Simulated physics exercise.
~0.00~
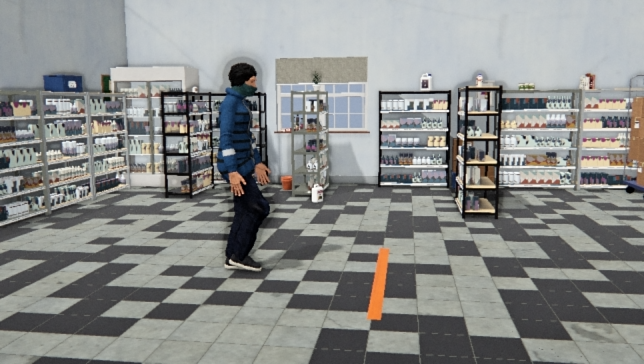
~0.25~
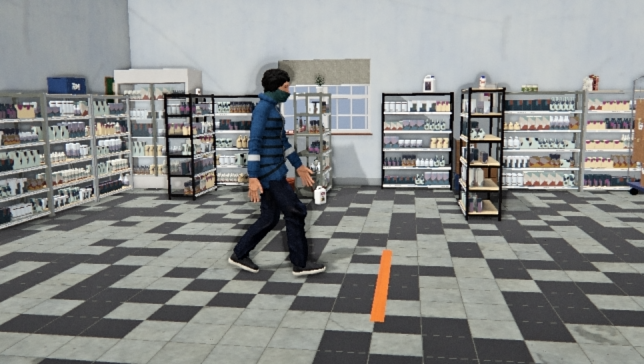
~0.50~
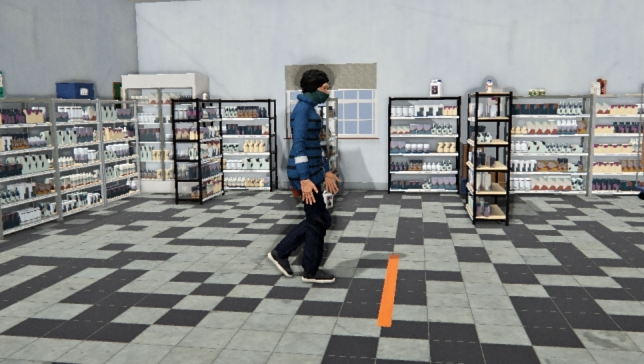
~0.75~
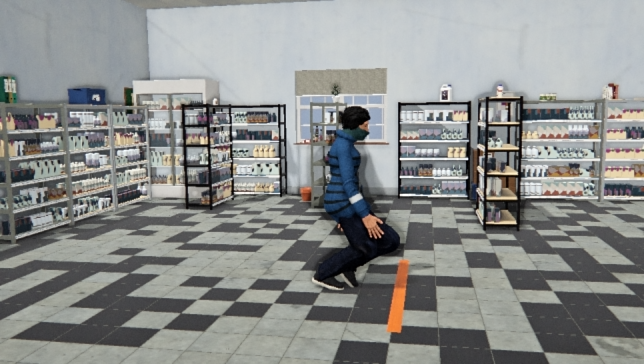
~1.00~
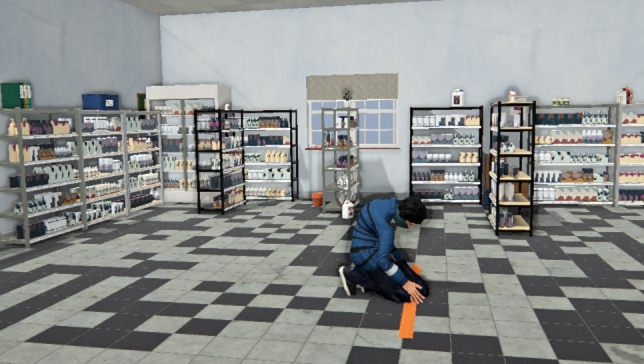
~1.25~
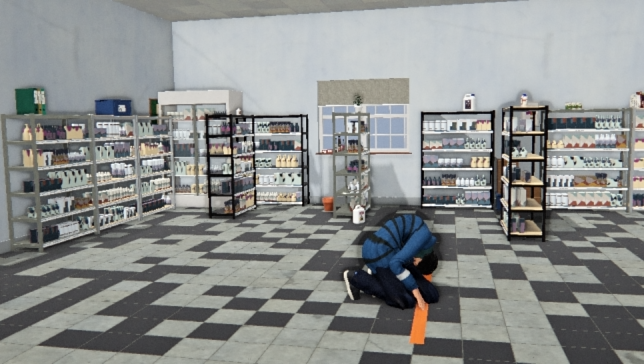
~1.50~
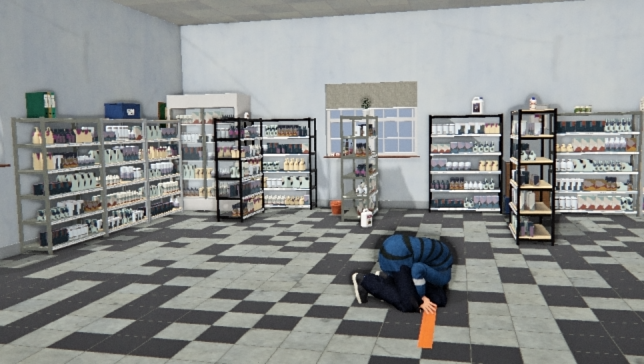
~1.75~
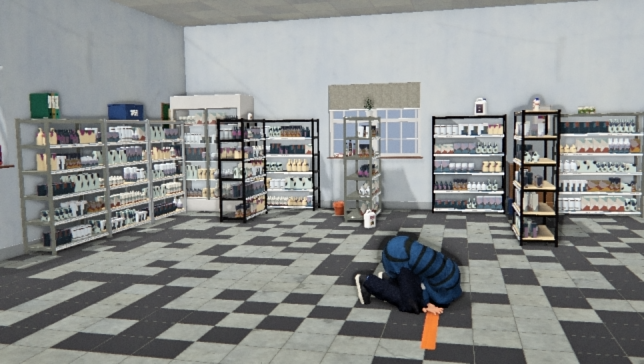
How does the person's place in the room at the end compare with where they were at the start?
At the start the person is upright, well to the left of the orange tape. By the end they are farther right and low on the floor, curled up right at the tape with their hips still short of it.
A person in blue walks right, kneels, and folds forward, head crossing the orange tape.
